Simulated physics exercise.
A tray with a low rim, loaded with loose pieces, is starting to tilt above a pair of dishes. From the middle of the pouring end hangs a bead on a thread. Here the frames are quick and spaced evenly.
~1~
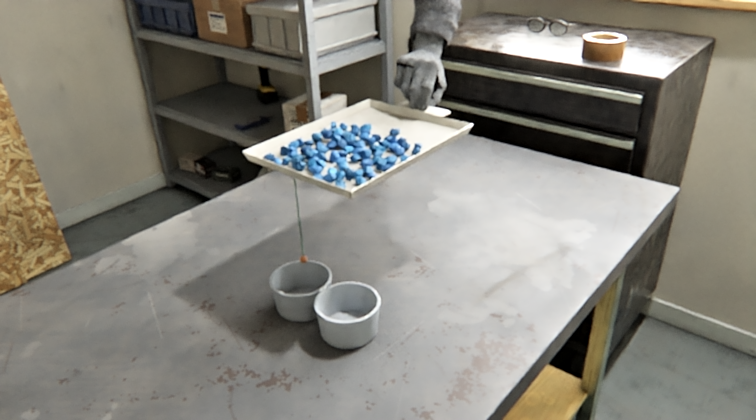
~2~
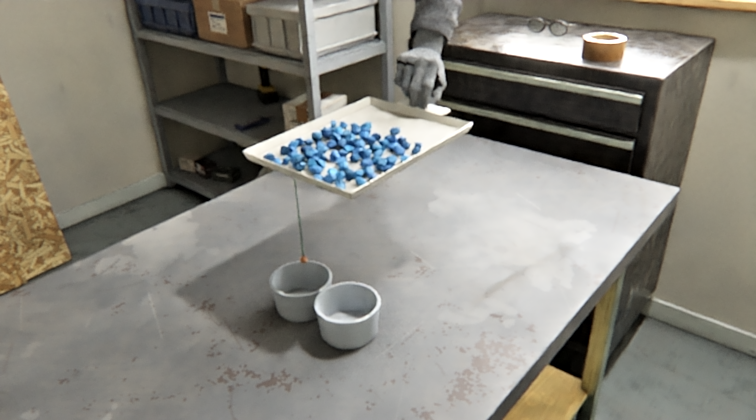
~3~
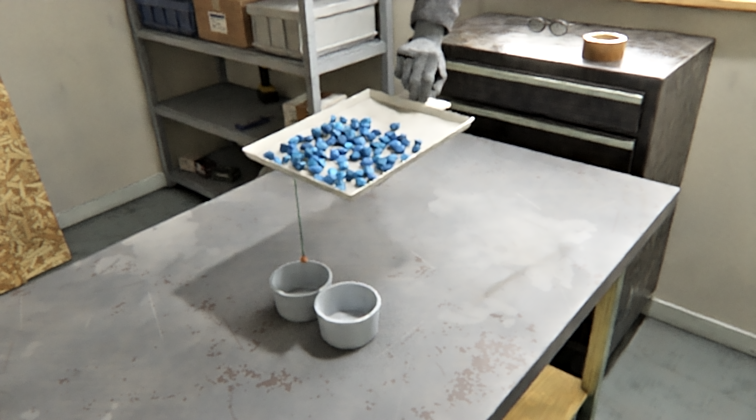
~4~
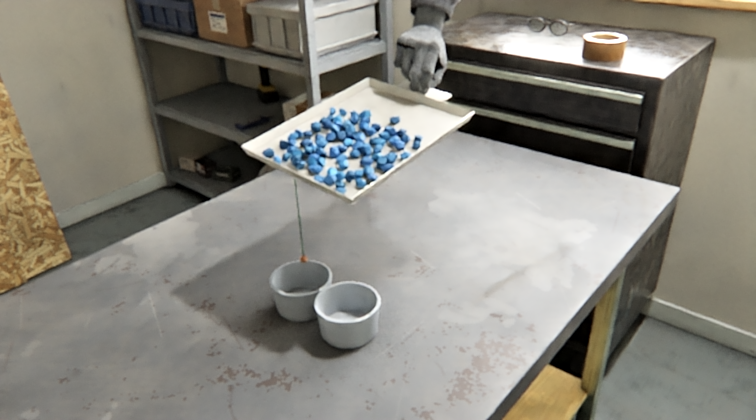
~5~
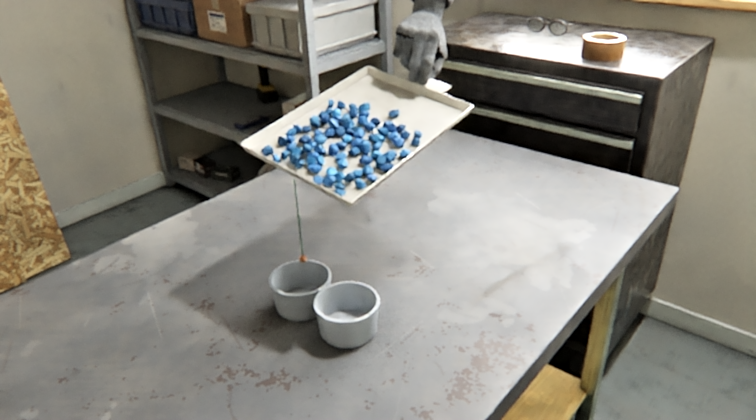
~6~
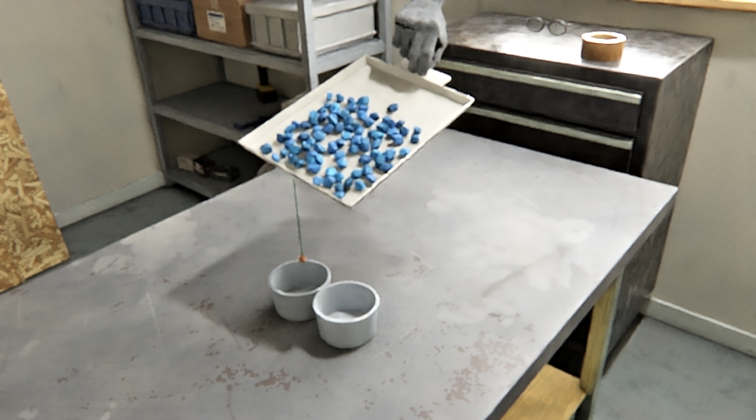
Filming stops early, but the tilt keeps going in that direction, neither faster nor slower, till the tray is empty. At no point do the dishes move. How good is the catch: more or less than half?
Mostly kept.
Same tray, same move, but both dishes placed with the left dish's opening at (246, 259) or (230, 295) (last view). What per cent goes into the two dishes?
First placement: 0 per cent; second placement: 0 per cent.
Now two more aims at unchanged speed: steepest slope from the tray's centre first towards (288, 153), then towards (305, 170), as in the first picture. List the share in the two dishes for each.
Respectively 0 % and 30 %.
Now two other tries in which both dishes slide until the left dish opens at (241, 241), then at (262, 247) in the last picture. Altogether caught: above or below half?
The dishes end up with the lesser share in the first try and the lesser share in the second.
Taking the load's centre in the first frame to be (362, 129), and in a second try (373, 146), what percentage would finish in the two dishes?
Close to 60 %, followed by close to 70 %.
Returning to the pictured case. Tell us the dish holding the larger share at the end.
It's the one placed right that wins here.
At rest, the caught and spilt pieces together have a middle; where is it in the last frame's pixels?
About (351, 318).
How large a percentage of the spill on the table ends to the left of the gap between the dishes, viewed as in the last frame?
Estimate: About 10 percent.
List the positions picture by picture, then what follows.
In the first picture, corners of the pouring end at (248, 151) and (351, 189), level; middle of the load at (348, 150), aquarium stones; left dish at (280, 303); right dish at (327, 329); bead on its thread at (304, 259).
In the second picture, corners of the pouring end at (248, 151) and (351, 190), level; middle of the load at (348, 149).
In the third picture, corners of the pouring end at (247, 149) and (351, 192), tipped barely, lowest at the right corner; middle of the load at (348, 147).
In the fourth picture, corners of the pouring end at (247, 146) and (351, 195), tipped a little, lowest at the right corner; middle of the load at (348, 143).
In the fifth picture, corners of the pouring end at (245, 143) and (351, 198), tipped a little, lowest at the right corner; middle of the load at (347, 140).
In the sixth picture, corners of the pouring end at (244, 141) and (350, 202), tipped clearly, lowest at the right corner; middle of the load at (346, 137); left dish at (279, 302); right dish at (325, 328).
Soon, tray tipped steeply; nearly all on the tray; a stray few in the air.
A while on, tray tipped right over; a stray few on the tray; about two thirds in the right dish; a small part in the left dish; about a quarter outside both; a small part in the air.
Towards the end, tray tipped past a quarter turn; about two thirds in the right dish; a small part in the left dish; about a quarter outside both.
Finally, tray tipped past a quarter turn; about two thirds in the right dish; a small part in the left dish; about a quarter outside both.
